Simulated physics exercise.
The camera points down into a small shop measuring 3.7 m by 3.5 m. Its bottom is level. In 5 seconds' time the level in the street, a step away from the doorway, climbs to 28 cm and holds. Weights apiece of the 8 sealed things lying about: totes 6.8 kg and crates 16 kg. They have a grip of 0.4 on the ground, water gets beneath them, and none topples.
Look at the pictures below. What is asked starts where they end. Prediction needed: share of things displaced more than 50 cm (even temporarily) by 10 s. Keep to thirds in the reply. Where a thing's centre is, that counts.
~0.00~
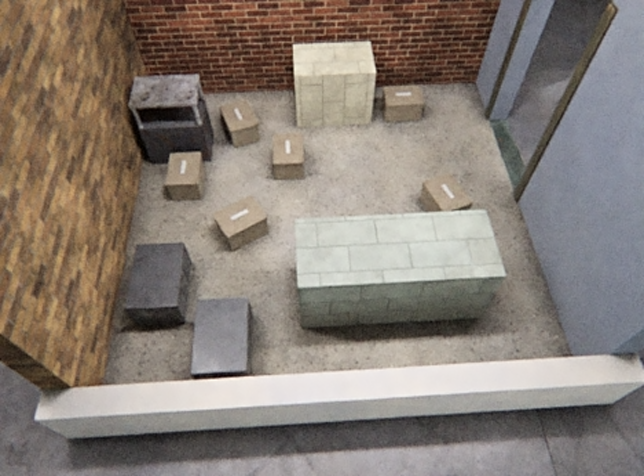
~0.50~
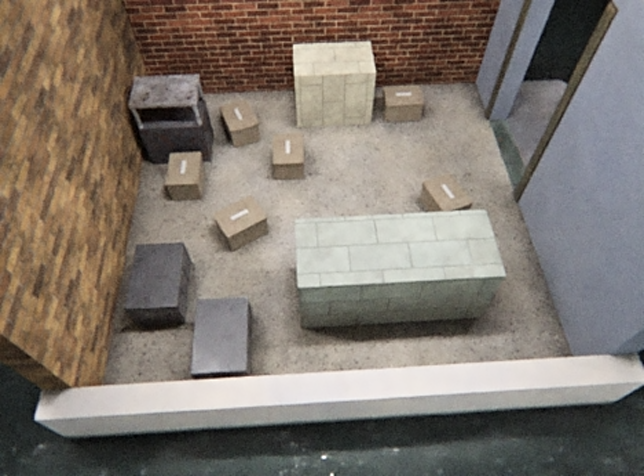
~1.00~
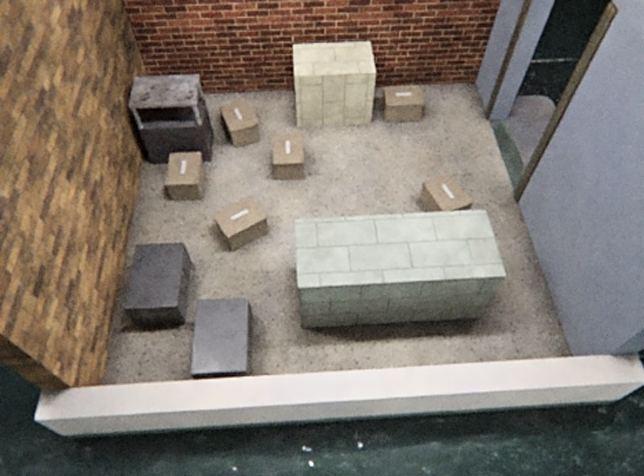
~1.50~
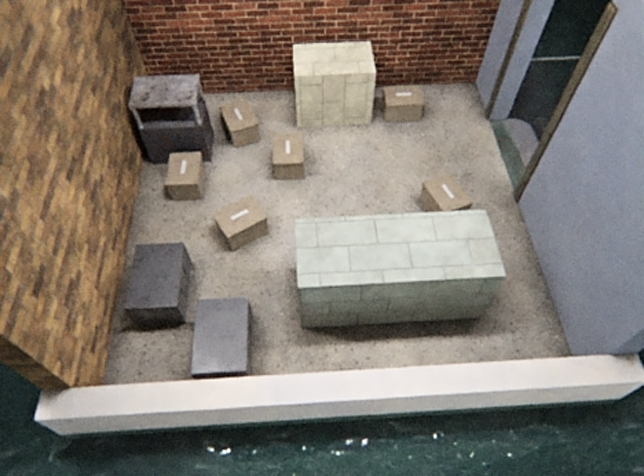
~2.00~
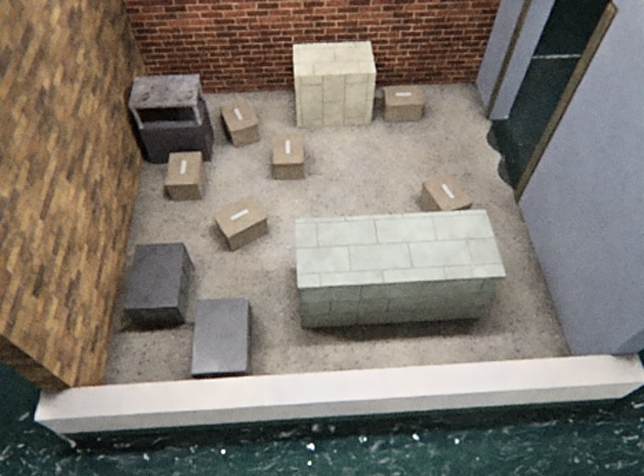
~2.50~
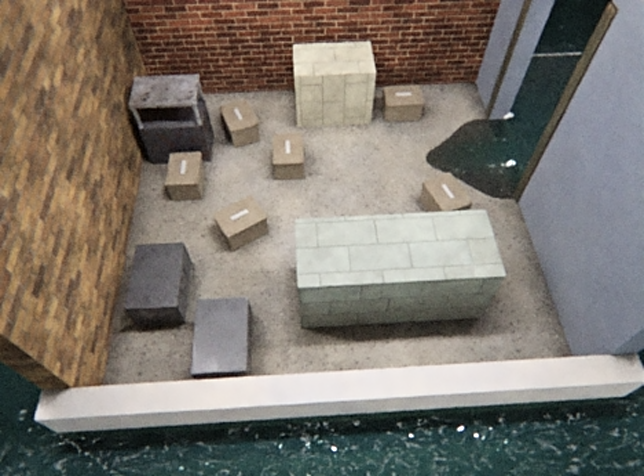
My answer: Two thirds or more.
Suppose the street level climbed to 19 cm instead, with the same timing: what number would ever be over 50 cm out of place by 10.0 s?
In that case the number is 7.
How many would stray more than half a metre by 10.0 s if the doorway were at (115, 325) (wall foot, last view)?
In that case the number is 6.
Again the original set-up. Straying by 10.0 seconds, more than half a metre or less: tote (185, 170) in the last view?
I'd call it not as far.
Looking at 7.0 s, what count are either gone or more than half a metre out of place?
By that point, 5.
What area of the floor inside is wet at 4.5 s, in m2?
The covered patch comes to about 6.0 m2.
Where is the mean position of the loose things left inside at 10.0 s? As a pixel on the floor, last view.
I'd put it around (287, 236).
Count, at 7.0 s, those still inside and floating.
It comes to 6.
After 3.5 s 0 of 8 are over 50 cm from their spots; 0 afloat.
After 4.5 s 1 of 8 are over 50 cm from their spots; 1 afloat.
After 7.0 s 5 of 8 are over 50 cm from their spots; 6 afloat.
After 10.0 s 5 of 8 are over 50 cm from their spots, and 7 have been at some point; 8 afloat.
